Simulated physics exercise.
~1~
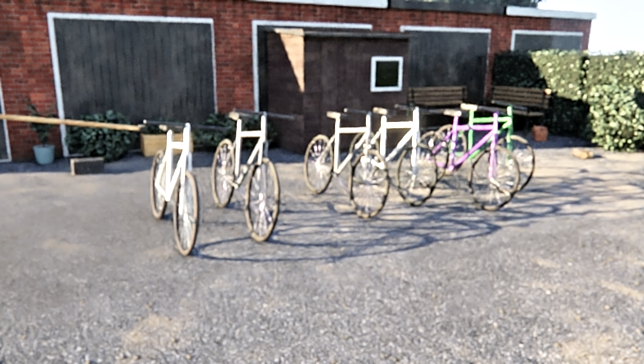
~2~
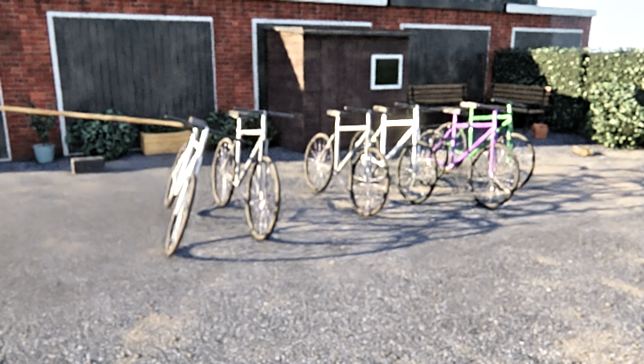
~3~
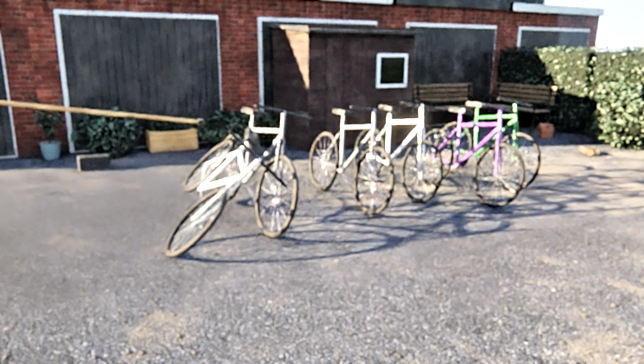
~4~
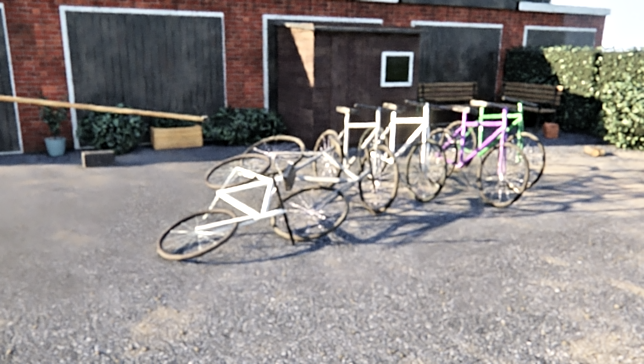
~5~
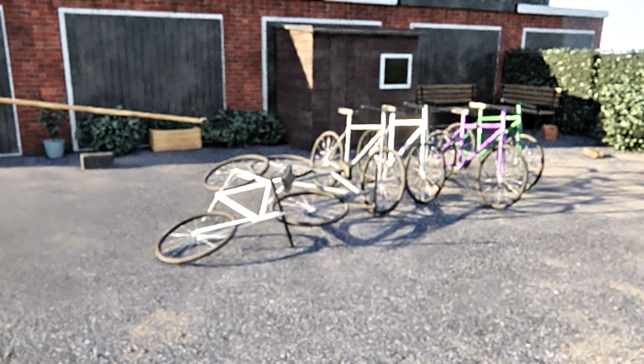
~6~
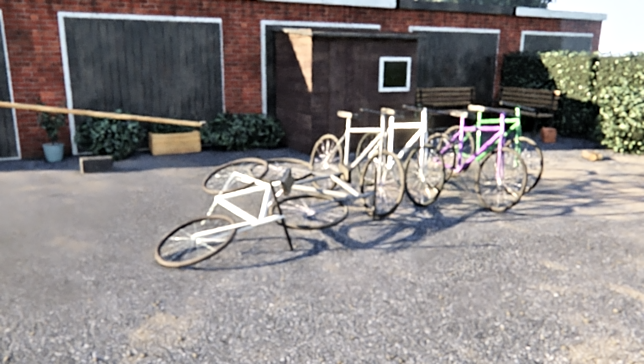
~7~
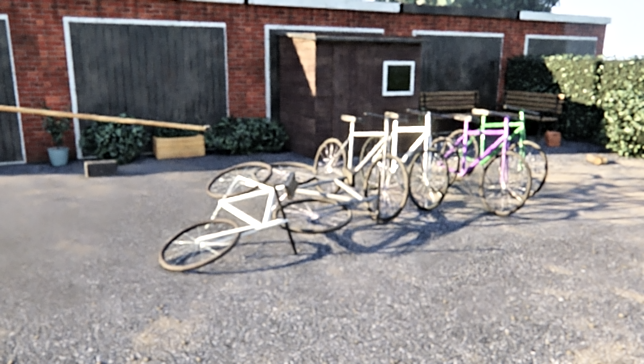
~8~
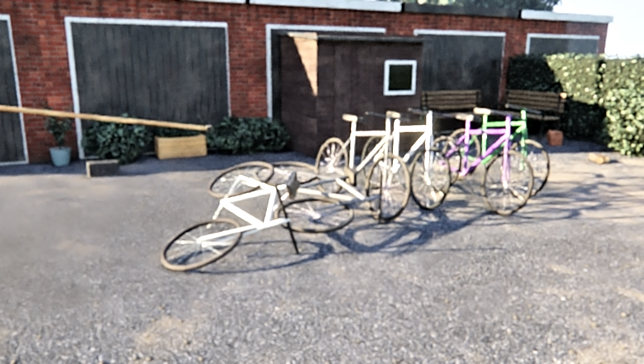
A long wooden pole pokes in from the left toward a row of six parked bicycles on grey tarmac, seen from the front by a slightly swaying camera, with a brick building, dark doors and a small shed behind. Four bicycles are whitish, and a purple and a green one stand at the right. The pole slides right and the nearest white bicycle tips rightward into its neighbour. Both topple and settle in a low tangle, while the pole stops above them. The other two white bicycles, the purple one and the green one remain standing.
